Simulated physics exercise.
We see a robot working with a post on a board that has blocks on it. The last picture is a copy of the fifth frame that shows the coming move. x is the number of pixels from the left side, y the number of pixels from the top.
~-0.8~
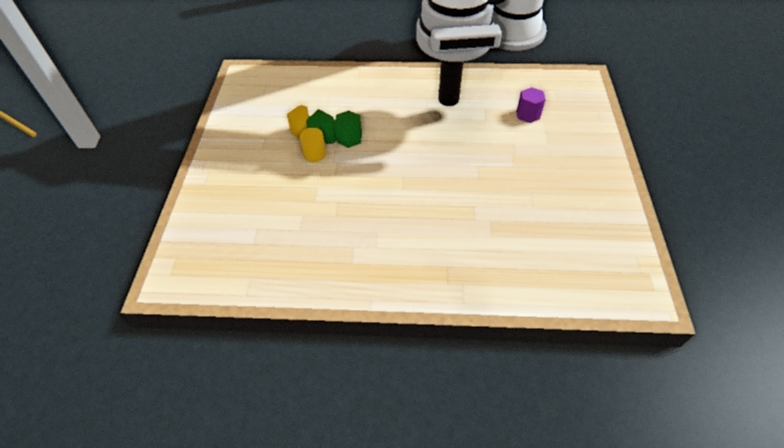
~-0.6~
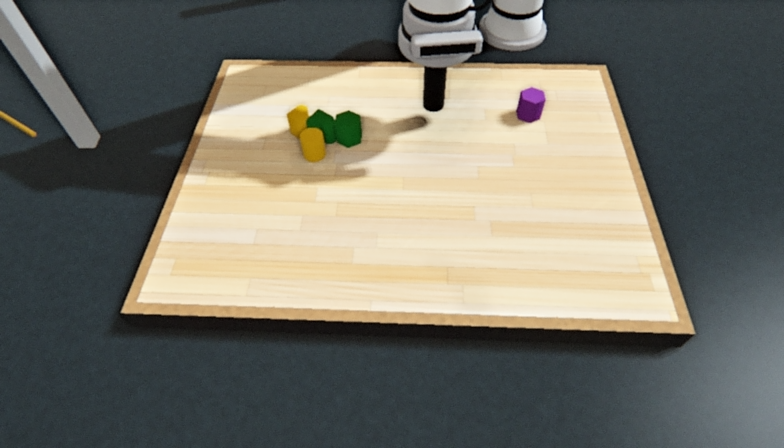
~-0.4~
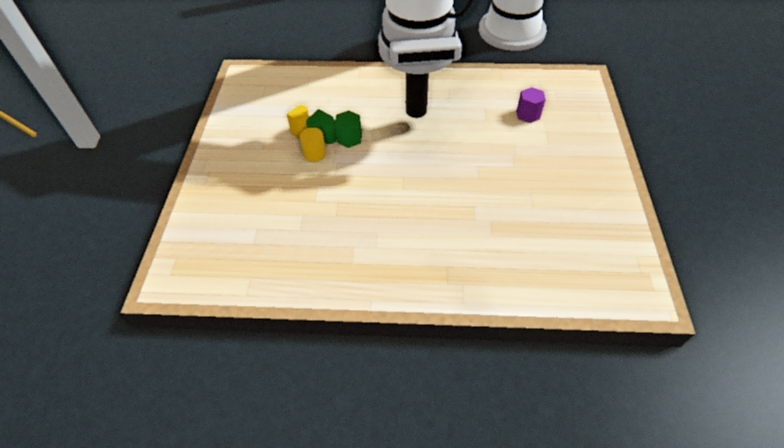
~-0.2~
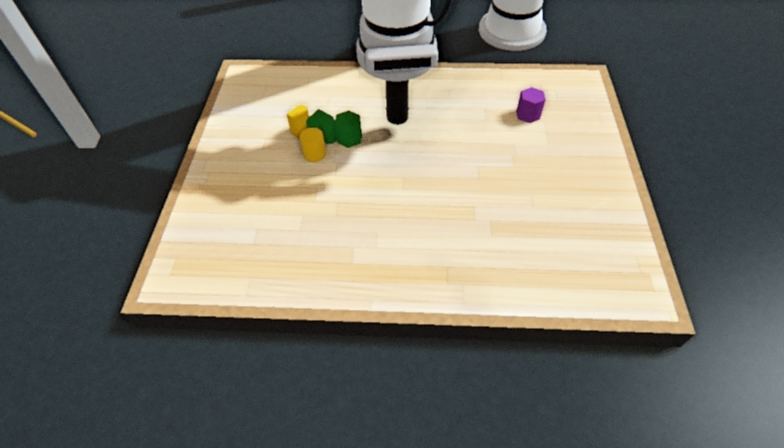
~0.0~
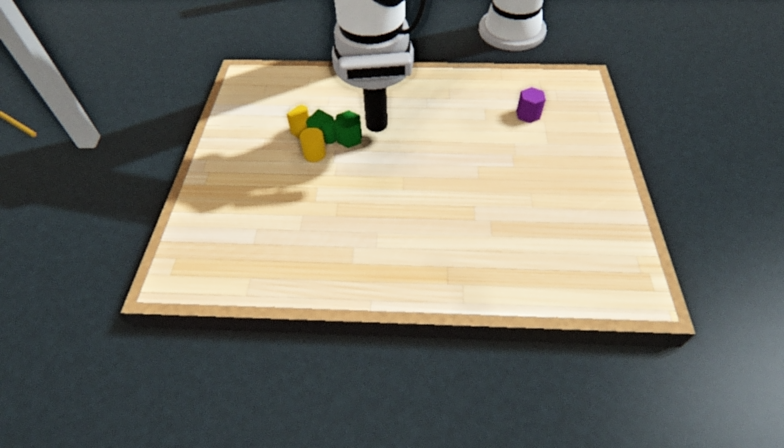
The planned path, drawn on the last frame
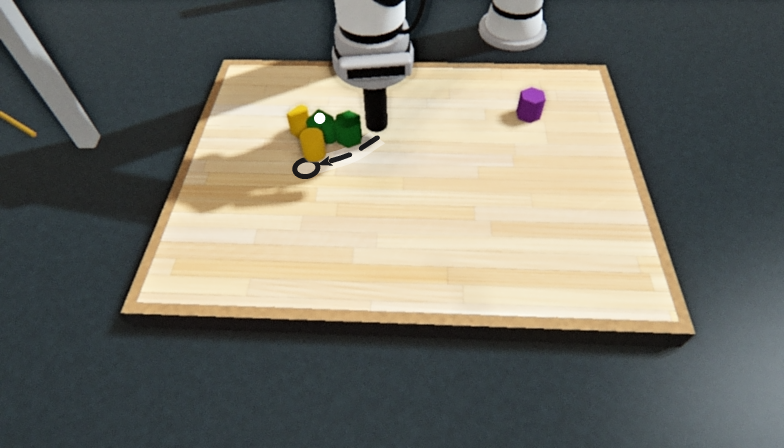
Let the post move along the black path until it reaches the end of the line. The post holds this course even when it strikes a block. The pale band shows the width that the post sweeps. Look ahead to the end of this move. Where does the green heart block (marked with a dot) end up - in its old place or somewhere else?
At the end of the path, the green heart block has moved off its old spot.
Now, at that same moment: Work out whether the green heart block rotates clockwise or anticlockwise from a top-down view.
The turn is anti-clockwise.
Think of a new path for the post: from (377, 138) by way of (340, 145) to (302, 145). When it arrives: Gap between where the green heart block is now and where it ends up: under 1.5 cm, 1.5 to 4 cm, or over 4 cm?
Over 4 cm.
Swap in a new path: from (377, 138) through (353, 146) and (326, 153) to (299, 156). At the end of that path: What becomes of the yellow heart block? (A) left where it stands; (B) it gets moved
B - it gets moved.
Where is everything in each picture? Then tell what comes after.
The first picture shows lower end of the post at (449, 101), tops of blocks, yellow heart block at (299, 112), yellow disc at (311, 135), green heart block at (320, 118), green six-sided block at (347, 118).
The second picture shows post at (433, 106), blocks as before.
The third picture shows post at (416, 112), blocks as before.
The fourth picture shows post at (397, 118), blocks as before.
The fifth picture shows post at (377, 126), yellow heart block at (299, 112), yellow disc at (311, 135), green heart block at (320, 118), green six-sided block at (347, 118).
The drawn path runs from (377, 138) by way of (346, 156) to (306, 168); the dot is on the green heart block.
What follows on the original path. One third of the way, post at (356, 139); yellow heart block at (292, 112), turned 15° clockwise; green heart block at (310, 117), turned 20° anticlockwise; green six-sided block at (337, 121), turned 45° clockwise.
Two thirds of the way, post at (331, 148); yellow heart block at (291, 112), turned 15° clockwise; yellow disc at (309, 135); green heart block at (309, 116), turned 25° anticlockwise; green six-sided block at (335, 121), turned 60° clockwise.
At the end, post at (304, 156); yellow heart block at (291, 112), turned 15° clockwise; yellow disc at (292, 135); green heart block at (309, 116), turned 25° anticlockwise; green six-sided block at (335, 121), turned 60° clockwise.
